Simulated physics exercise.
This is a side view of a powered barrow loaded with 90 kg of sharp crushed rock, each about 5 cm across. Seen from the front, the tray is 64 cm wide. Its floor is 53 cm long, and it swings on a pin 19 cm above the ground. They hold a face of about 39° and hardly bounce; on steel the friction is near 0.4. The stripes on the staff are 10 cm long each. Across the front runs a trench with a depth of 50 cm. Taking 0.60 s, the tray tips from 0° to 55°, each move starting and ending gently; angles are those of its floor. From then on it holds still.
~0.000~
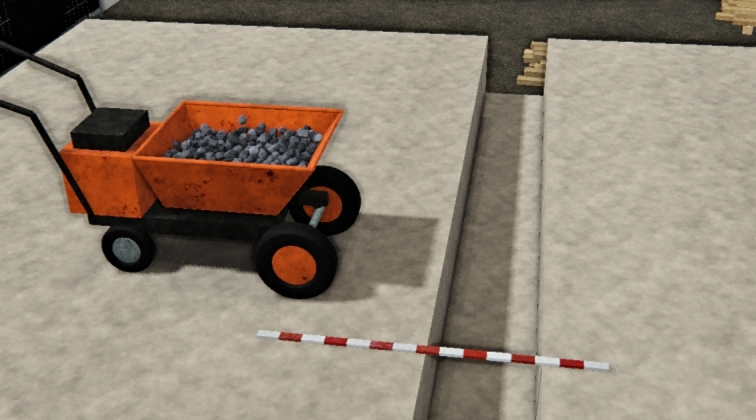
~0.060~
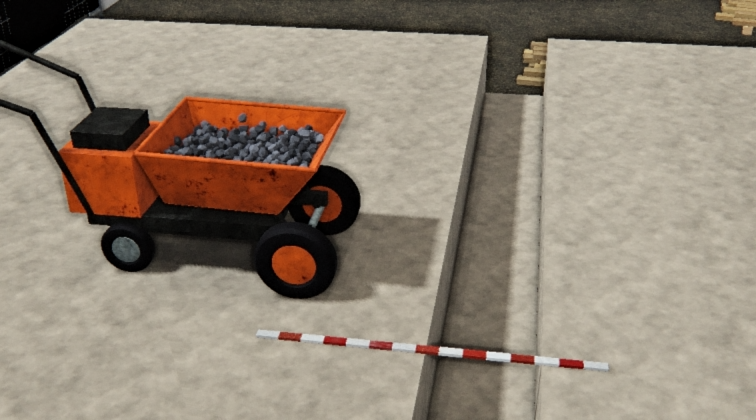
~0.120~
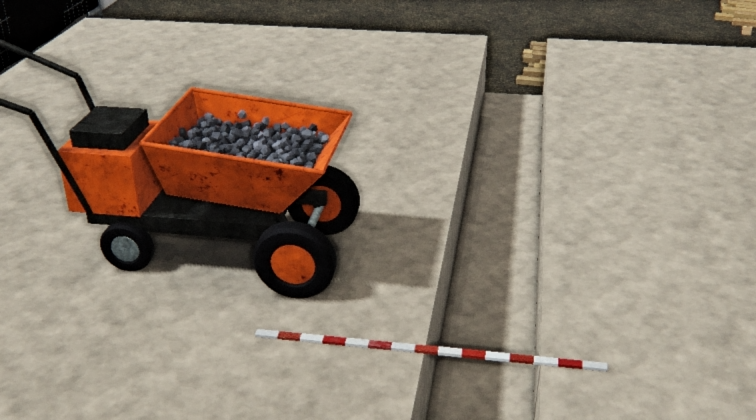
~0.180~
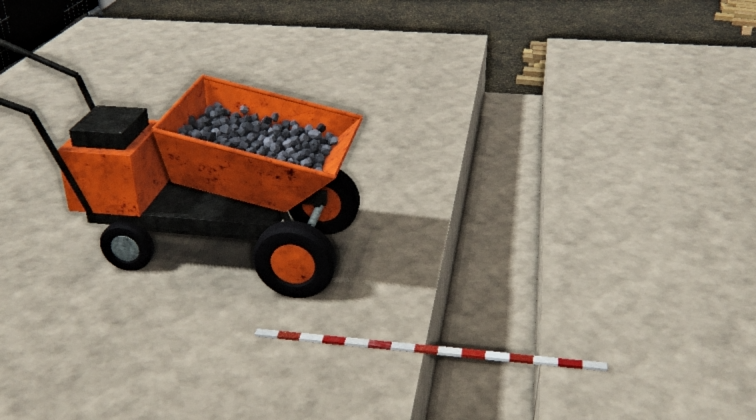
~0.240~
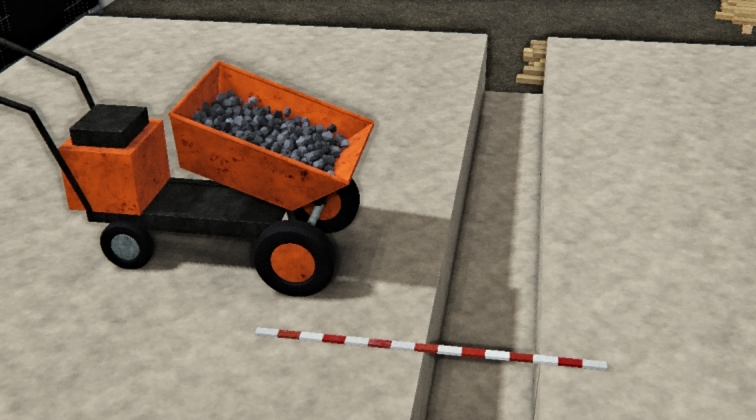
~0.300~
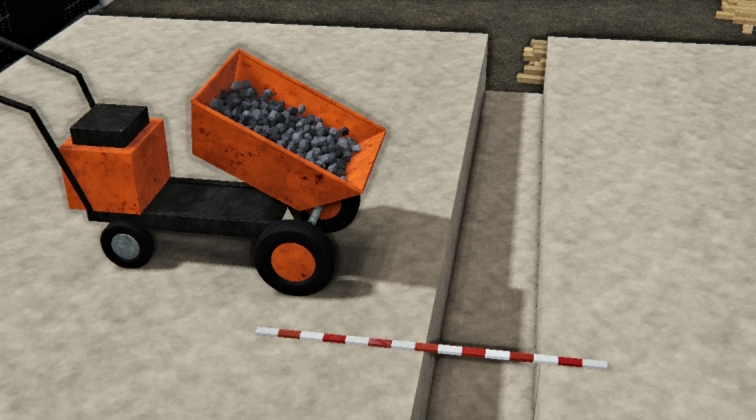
Orange powered barrow standing still beside a trench, its tray of grey crushed rock steadily tilting up and forward to the right.
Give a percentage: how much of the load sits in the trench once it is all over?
27 %.
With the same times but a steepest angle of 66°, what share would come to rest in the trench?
Around 70 per cent would finish in the trench.
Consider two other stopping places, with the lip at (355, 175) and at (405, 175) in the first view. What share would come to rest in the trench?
About 35 per cent from the first spot, about 20 from the second.
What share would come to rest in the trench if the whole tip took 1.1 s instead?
In that case, around 5%.
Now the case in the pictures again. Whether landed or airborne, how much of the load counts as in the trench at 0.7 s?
At that moment: Approx. 0 %.
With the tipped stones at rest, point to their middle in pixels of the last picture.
Their middle is at about (490, 354).
After 0.4 s the floor is at 46°; 100 % in the tray; the foremost stones are at (365, 190).
After 0.7 s the floor is at 55°; 98 % in the tray, 1 % short of the trench; the foremost stones are at (422, 226).
After 1.0 s the floor is at 55°; 74 % in the tray, 8 % short of the trench, 18 % in the trench; the foremost stones are at (523, 372).
After 3.0 s the floor is at 55°; 67 % in the tray, 6 % short of the trench, 27 % in the trench; the foremost stones are at (531, 360).
